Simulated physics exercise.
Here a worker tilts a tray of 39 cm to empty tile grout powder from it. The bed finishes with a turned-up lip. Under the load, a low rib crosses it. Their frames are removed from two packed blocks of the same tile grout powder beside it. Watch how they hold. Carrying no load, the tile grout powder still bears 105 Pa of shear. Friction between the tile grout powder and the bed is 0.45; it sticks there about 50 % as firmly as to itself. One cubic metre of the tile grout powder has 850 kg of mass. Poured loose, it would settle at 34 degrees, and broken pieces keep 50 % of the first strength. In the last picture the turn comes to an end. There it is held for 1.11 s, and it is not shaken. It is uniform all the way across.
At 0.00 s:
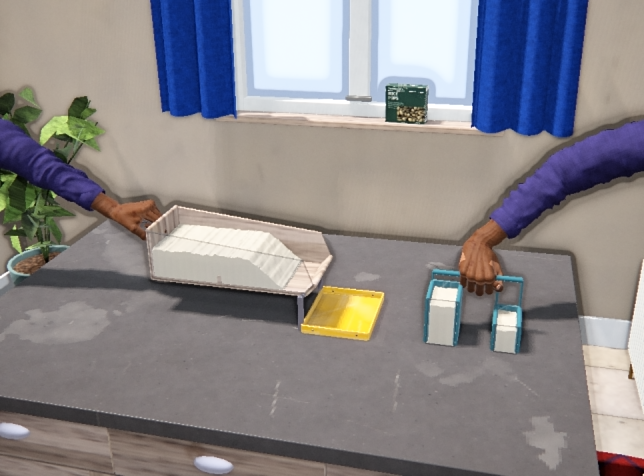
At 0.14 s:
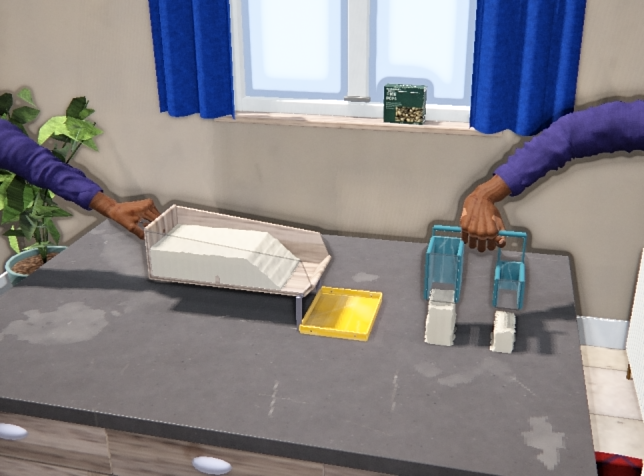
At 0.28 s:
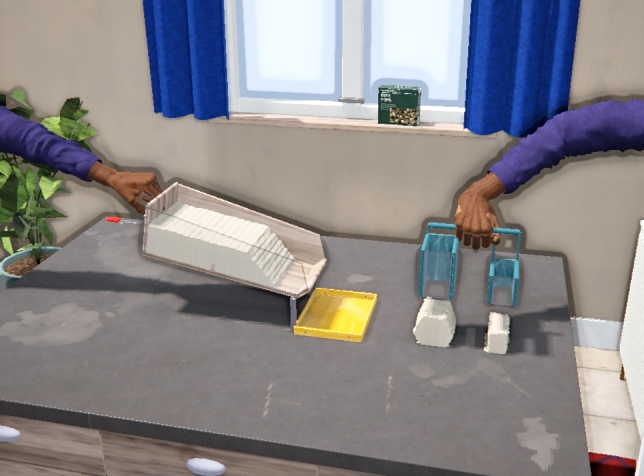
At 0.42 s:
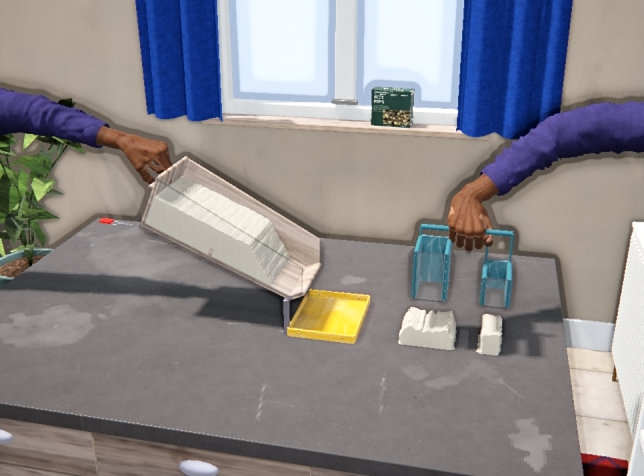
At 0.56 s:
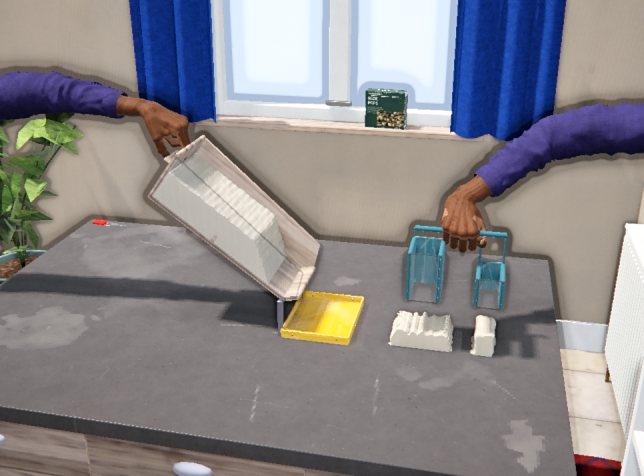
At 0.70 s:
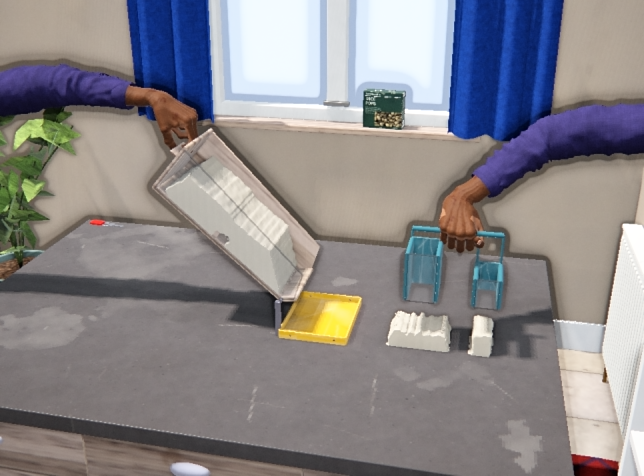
A pale tray of white powder tilts steadily on a grey worktop, seen from slightly above, before a window with blue curtains and a leafy plant at left. A purple-sleeved arm raises its left end beside a shallow yellow dish, while another lifts two teal moulds off white blocks at right. The taller block slumps into a low heap, the smaller changes little, and the view drifts slightly.
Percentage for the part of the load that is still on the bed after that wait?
Near 60 percent.
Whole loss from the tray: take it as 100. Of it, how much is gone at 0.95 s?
Around 30 percent.
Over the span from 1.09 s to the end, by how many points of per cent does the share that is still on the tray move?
About 14 %.
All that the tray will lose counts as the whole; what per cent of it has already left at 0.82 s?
It stands at about 0 percent.
After 0.82 s, the tilt is 41 degrees and 100 % is on the bed.
After 0.95 s, the tilt is 41 degrees and 87 % is on the bed.
After 1.09 s, the tilt is 41 degrees and 74 % is on the bed.
After 1.22 s, the tilt is 41 degrees and 66 % is on the bed.
After 1.77 s, at the end, the tilt is 41 degrees and 60 % is on the bed.
